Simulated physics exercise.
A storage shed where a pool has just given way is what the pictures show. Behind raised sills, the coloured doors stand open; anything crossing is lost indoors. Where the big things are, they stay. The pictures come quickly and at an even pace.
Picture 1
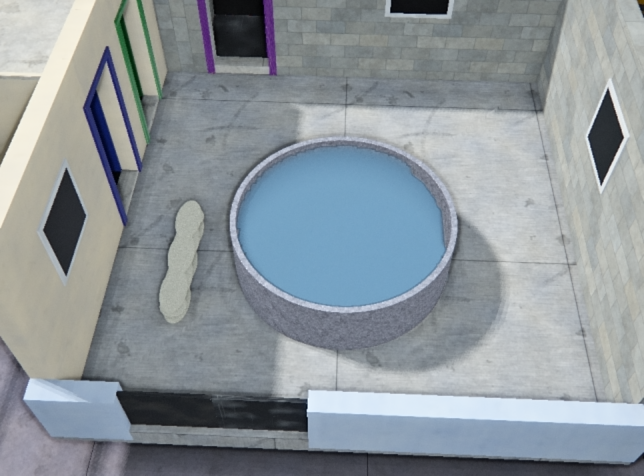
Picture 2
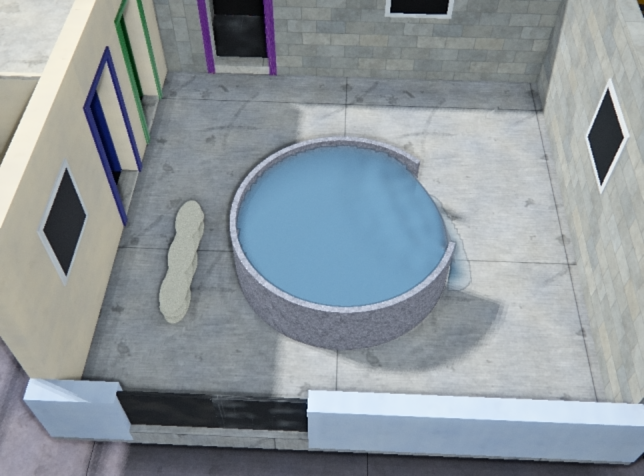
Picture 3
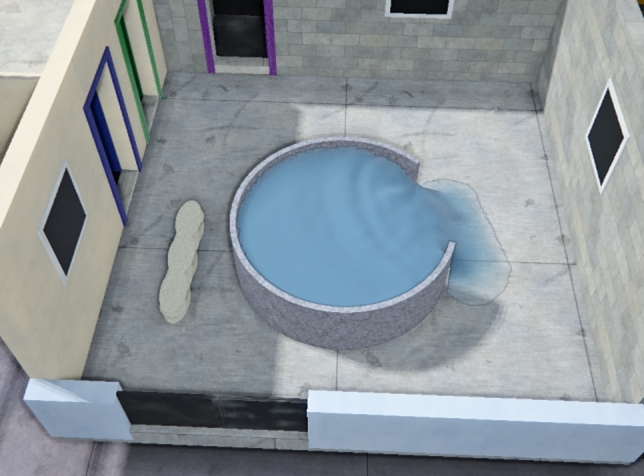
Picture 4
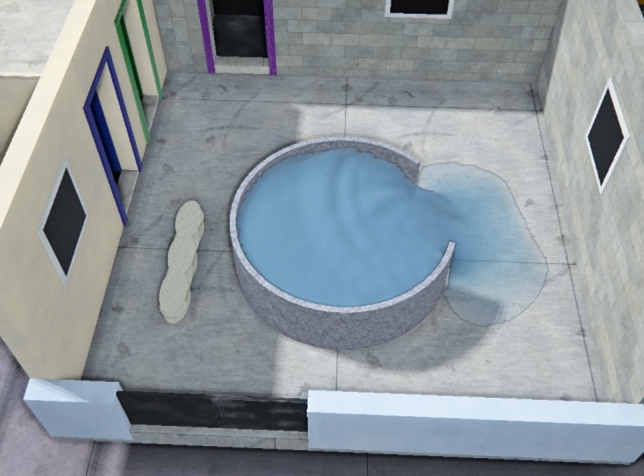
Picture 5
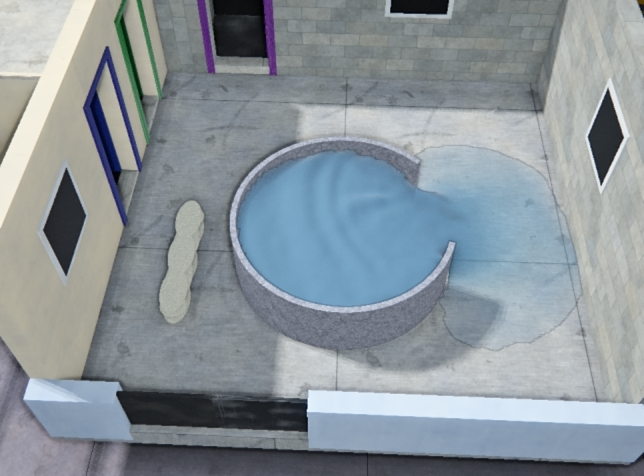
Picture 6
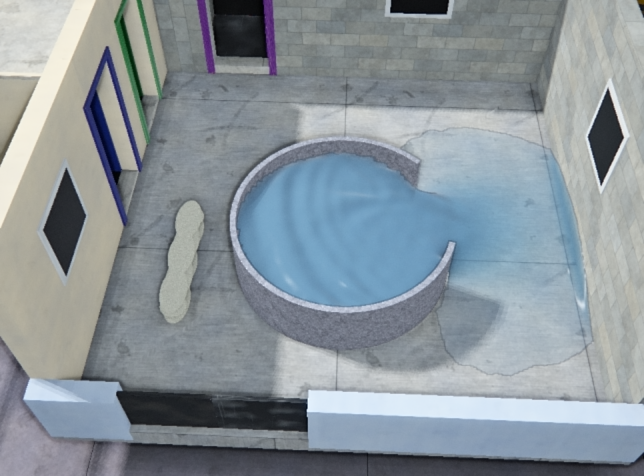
Water pours through a gap in the round tank's right side and spreads across the floor to the right-hand wall.
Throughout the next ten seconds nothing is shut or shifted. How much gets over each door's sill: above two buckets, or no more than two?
The blue door sees more than two pails; the green door sees more than two pails; the purple door sees two pails or less.
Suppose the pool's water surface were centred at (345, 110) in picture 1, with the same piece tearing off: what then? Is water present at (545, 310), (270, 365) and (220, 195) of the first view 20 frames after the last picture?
Soaked, spared, spared.
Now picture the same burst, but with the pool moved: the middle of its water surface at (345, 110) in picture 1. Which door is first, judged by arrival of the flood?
I'd pick the door marked purple.
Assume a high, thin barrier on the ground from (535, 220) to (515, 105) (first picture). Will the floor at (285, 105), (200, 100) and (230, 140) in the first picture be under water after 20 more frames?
Taking them in order, I'd say soaked, soaked and soaked.
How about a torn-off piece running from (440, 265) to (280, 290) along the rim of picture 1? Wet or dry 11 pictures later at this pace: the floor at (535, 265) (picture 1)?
There: Under water.
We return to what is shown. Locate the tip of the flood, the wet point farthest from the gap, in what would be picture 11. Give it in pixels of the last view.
At roughly (528, 84).
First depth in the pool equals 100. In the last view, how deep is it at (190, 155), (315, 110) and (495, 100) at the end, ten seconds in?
The depth comes out near 16, 8 and 16 per cent.
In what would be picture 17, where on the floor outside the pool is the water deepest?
Check close to (530, 91).
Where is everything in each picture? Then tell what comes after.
Still water in the round tank at (343, 220), in the first frame.
Water pours out at (440, 228) and has run to (449, 287), in the second frame.
The front is at (449, 184), out from the gap at (439, 230), in the third frame.
Water pours out at (439, 231) and has run to (490, 176), in the fourth frame.
Water pours out at (439, 231) and has run to (540, 178), in the fifth frame.
The front is at (551, 152), out from the gap at (439, 231), in the sixth frame.
A moment on, water covers 25 % of the floor; the blue door not reached, the green door not reached, the purple door not reached.
Next, water covers 30 % of the floor; the blue door not reached, the green door not reached, the purple door not reached.
Then, water covers 70 % of the floor; the blue door not reached, the green door not reached, the purple door wet at the sill, nothing in.
Later, water covers 95 % of the floor; the blue door over two buckets in, the green door far over two buckets in, the purple door wet at the sill, nothing in.
In the end, water covers 100 % of the floor; the blue door far over two buckets in, the green door far over two buckets in, the purple door under two buckets in.
